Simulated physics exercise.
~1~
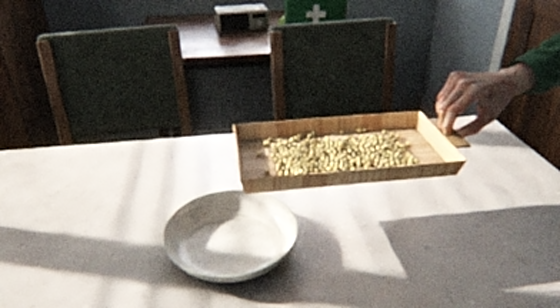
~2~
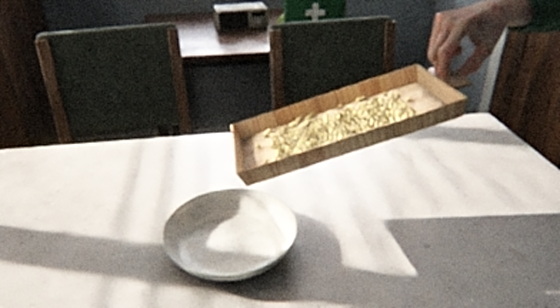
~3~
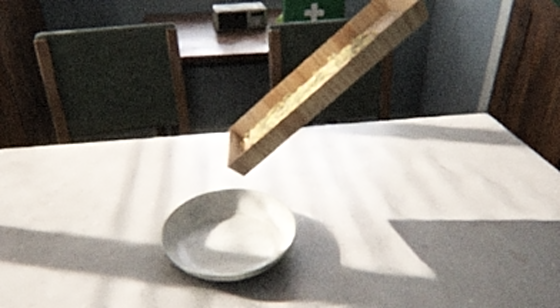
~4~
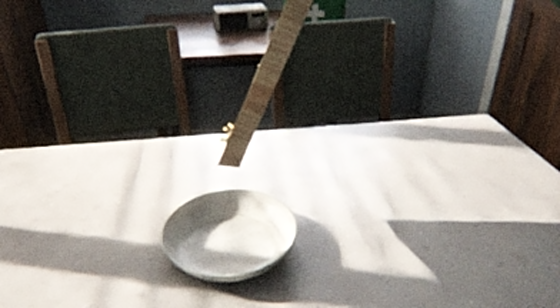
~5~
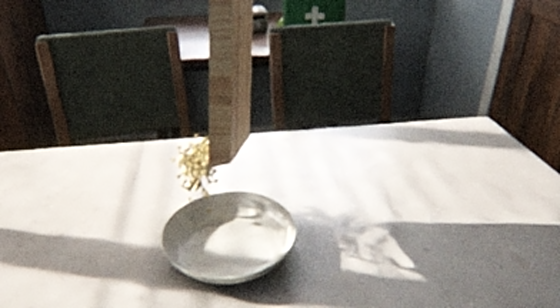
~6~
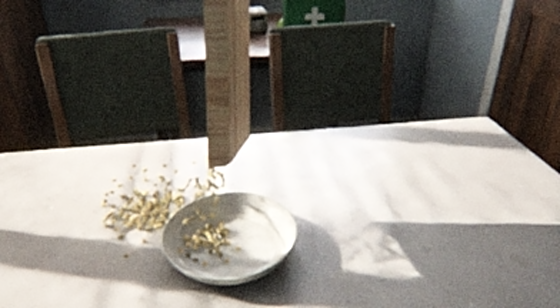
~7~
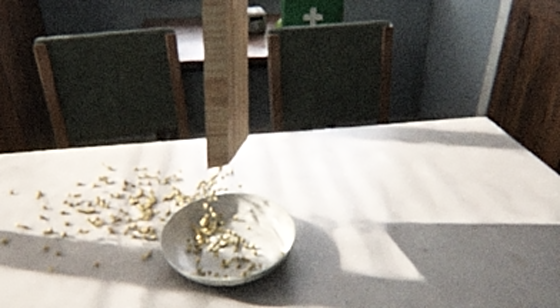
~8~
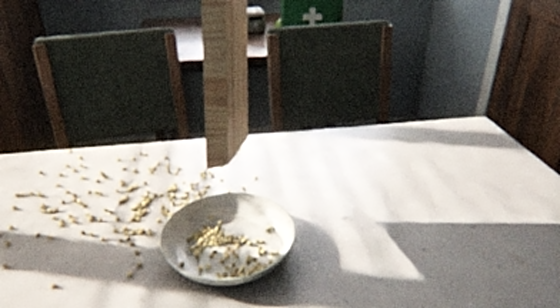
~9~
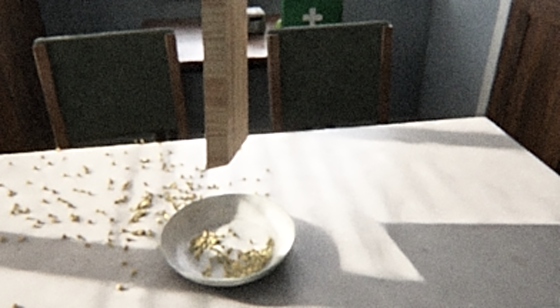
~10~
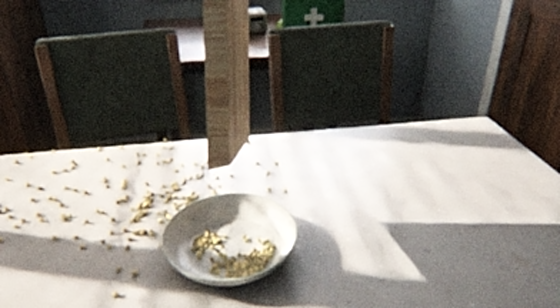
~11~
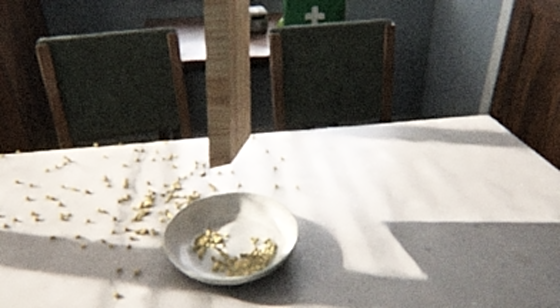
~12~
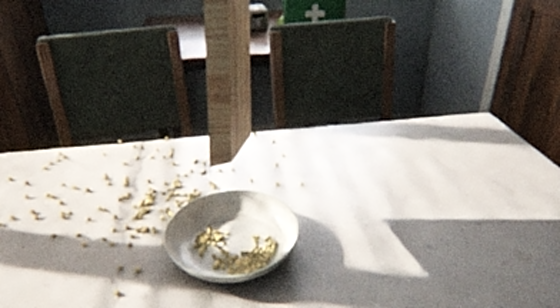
We see a hand tip a shallow wooden tray of pale beans until it stands upright above a round dish on a white table. The beans spill out, some landing in the dish, but most scatter across the tabletop to the left, where they lie still.
